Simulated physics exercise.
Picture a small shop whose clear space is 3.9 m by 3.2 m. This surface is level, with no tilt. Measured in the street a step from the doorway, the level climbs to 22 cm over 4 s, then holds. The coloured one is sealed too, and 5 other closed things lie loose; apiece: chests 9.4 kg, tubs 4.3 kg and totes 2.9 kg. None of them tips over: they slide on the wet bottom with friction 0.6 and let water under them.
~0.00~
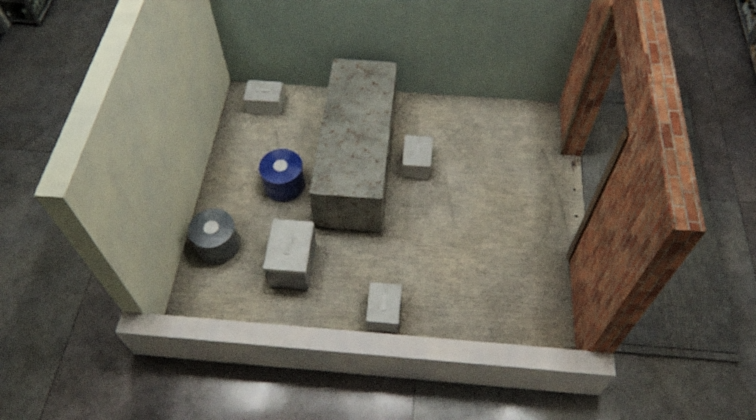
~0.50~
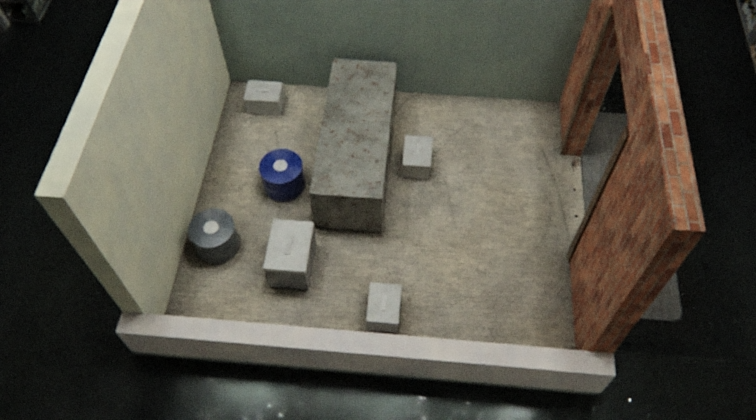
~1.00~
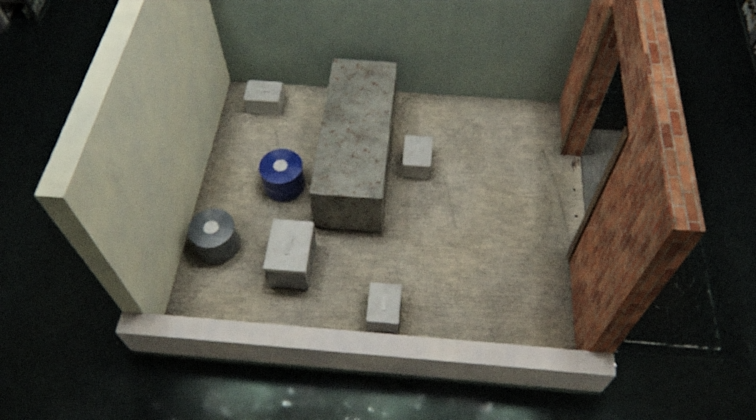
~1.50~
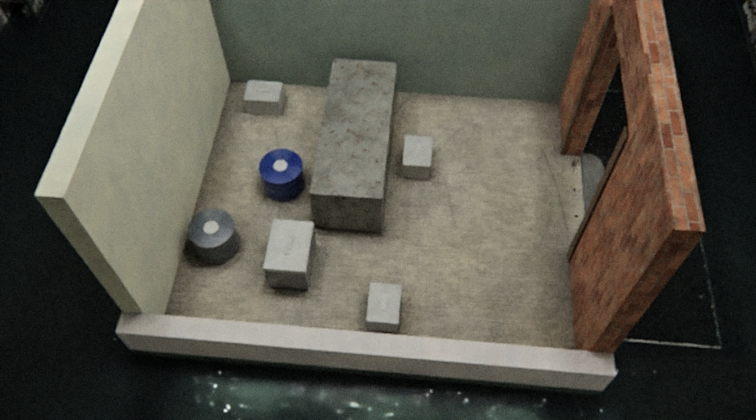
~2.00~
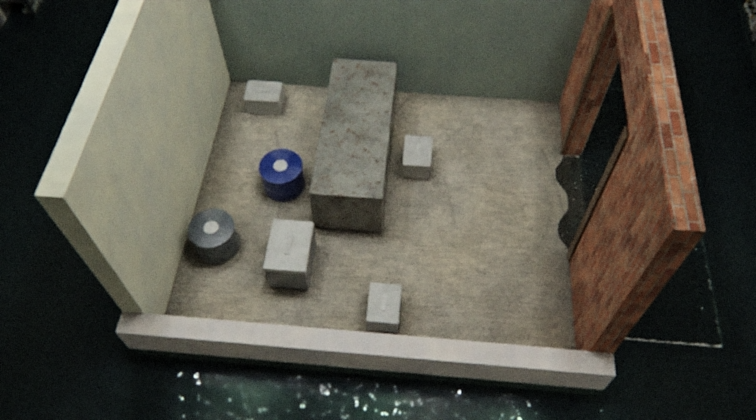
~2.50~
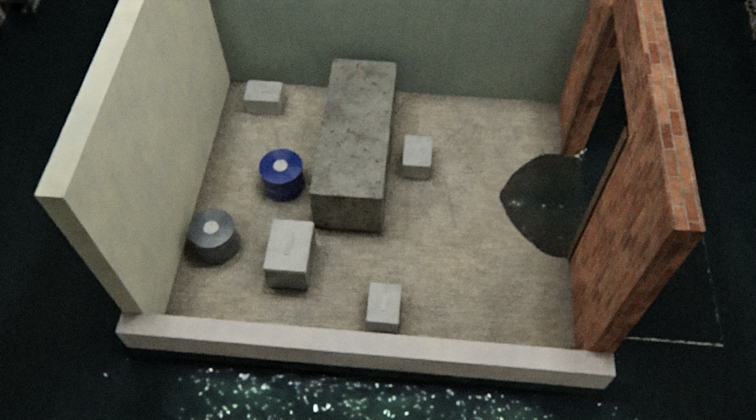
Small brick-fronted shop with tubs and totes standing still as dark water rises outside and begins spreading in through the doorway.
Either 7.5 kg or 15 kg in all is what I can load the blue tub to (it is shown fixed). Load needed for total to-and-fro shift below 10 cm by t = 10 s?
The lighter amount falls short, unlike the heavier.
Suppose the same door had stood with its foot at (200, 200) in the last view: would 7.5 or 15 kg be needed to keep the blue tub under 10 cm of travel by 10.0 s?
Result: Neither option suffices.
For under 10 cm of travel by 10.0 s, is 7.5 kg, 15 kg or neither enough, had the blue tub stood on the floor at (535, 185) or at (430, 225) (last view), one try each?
Log: Try 1 neither pick works; try 2 neither pick works.
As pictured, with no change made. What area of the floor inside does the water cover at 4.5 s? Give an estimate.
I'd estimate close to 5.5 m2.
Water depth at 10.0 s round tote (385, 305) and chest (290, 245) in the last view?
First roughly 10 cm, second roughly 7 cm.
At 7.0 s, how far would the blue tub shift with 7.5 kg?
Close to 0 centimetres.
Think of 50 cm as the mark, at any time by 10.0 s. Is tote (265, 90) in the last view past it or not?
Result: Threshold not reached.
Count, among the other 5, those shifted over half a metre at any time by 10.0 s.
4.
After 3.5 s the blue tub would be 0 cm from its start with 7.5 kg and 0 cm from its start with 15 kg; 0 cm of water round it then.
After 4.5 s the blue tub would be 0 cm from its start with 7.5 kg and 0 cm from its start with 15 kg; 0 cm of water round it then.
After 7.0 s the blue tub would be 0 cm from its start with 7.5 kg and 0 cm from its start with 15 kg; 1 cm of water round it then.
After 10.0 s the blue tub would be 44 cm from its start with 7.5 kg and 1 cm from its start with 15 kg; 6 cm of water round it then.
